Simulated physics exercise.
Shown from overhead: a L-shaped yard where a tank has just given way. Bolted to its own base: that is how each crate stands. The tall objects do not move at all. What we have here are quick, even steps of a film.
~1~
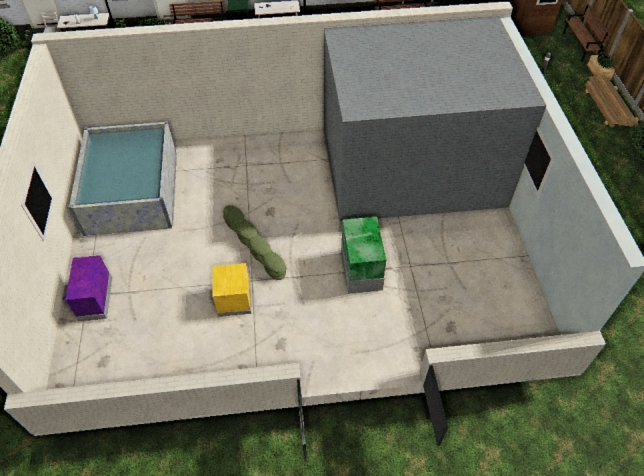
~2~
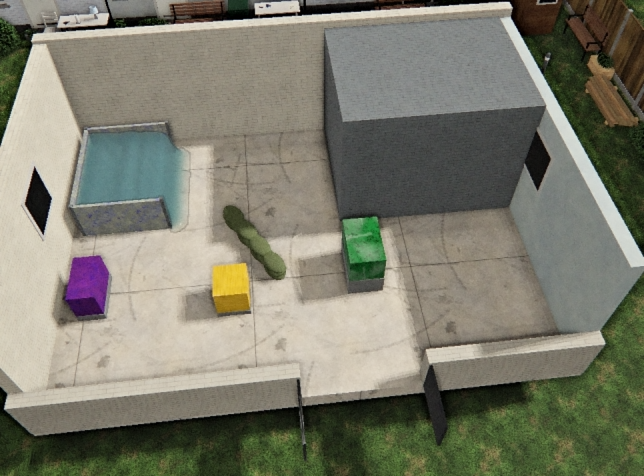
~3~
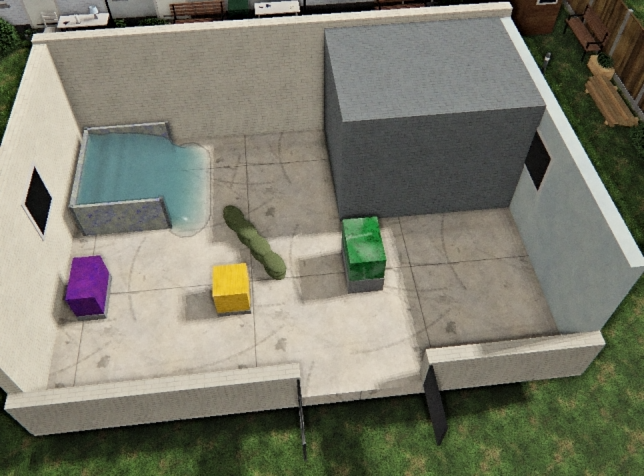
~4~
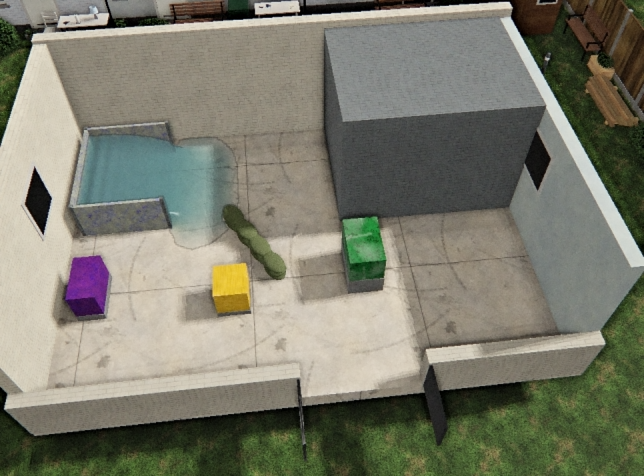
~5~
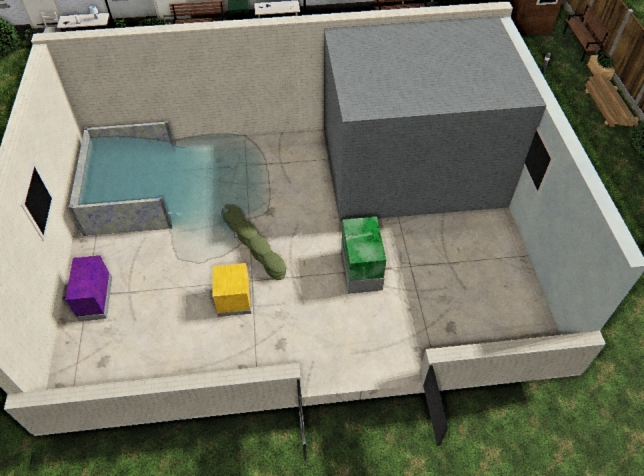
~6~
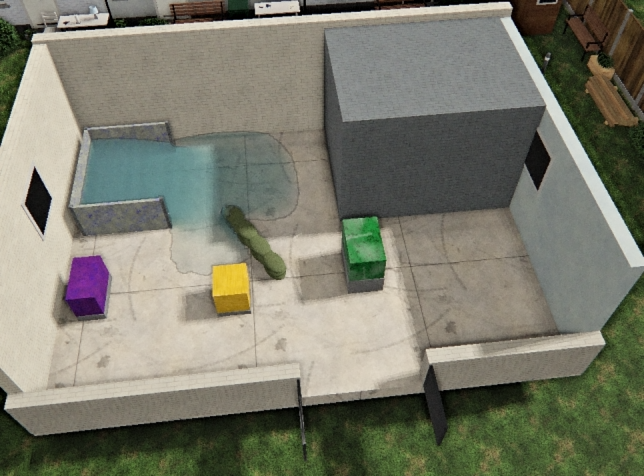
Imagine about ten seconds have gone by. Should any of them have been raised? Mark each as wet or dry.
Yellow crate: Wet; purple crate: Dry; green crate: Dry.
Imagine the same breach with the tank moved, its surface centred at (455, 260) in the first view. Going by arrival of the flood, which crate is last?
I'd go with the purple crate.
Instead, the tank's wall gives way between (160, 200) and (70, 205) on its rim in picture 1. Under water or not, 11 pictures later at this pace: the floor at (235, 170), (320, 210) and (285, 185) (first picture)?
Untouched, untouched, untouched.
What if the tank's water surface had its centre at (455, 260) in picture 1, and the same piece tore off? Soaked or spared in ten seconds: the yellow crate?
Short answer: The yellow crate is missed.
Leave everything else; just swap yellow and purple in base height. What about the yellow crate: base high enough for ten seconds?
My guess is that the yellow one is inundated.
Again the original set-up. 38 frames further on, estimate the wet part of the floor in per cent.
About 80 percent.
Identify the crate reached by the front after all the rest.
Answer: The purple one.
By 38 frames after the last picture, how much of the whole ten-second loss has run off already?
Roughly 60 percent.
A moment on, water covers 30 % of the floor; the yellow crate water round its plinth, the purple crate not reached, the green crate not reached.
Next, water covers 40 % of the floor; the yellow crate water round its plinth, the purple crate not reached, the green crate water round its plinth.
Then, water covers 55 % of the floor; the yellow crate water round its plinth, the purple crate water round its plinth, the green crate water round its plinth.
Later, water covers 80 % of the floor; the yellow crate water round its plinth, the purple crate water round its plinth, the green crate water round its plinth.
In the end, water covers 95 % of the floor; the yellow crate was topped, the purple crate stayed above the water, the green crate stayed above the water.
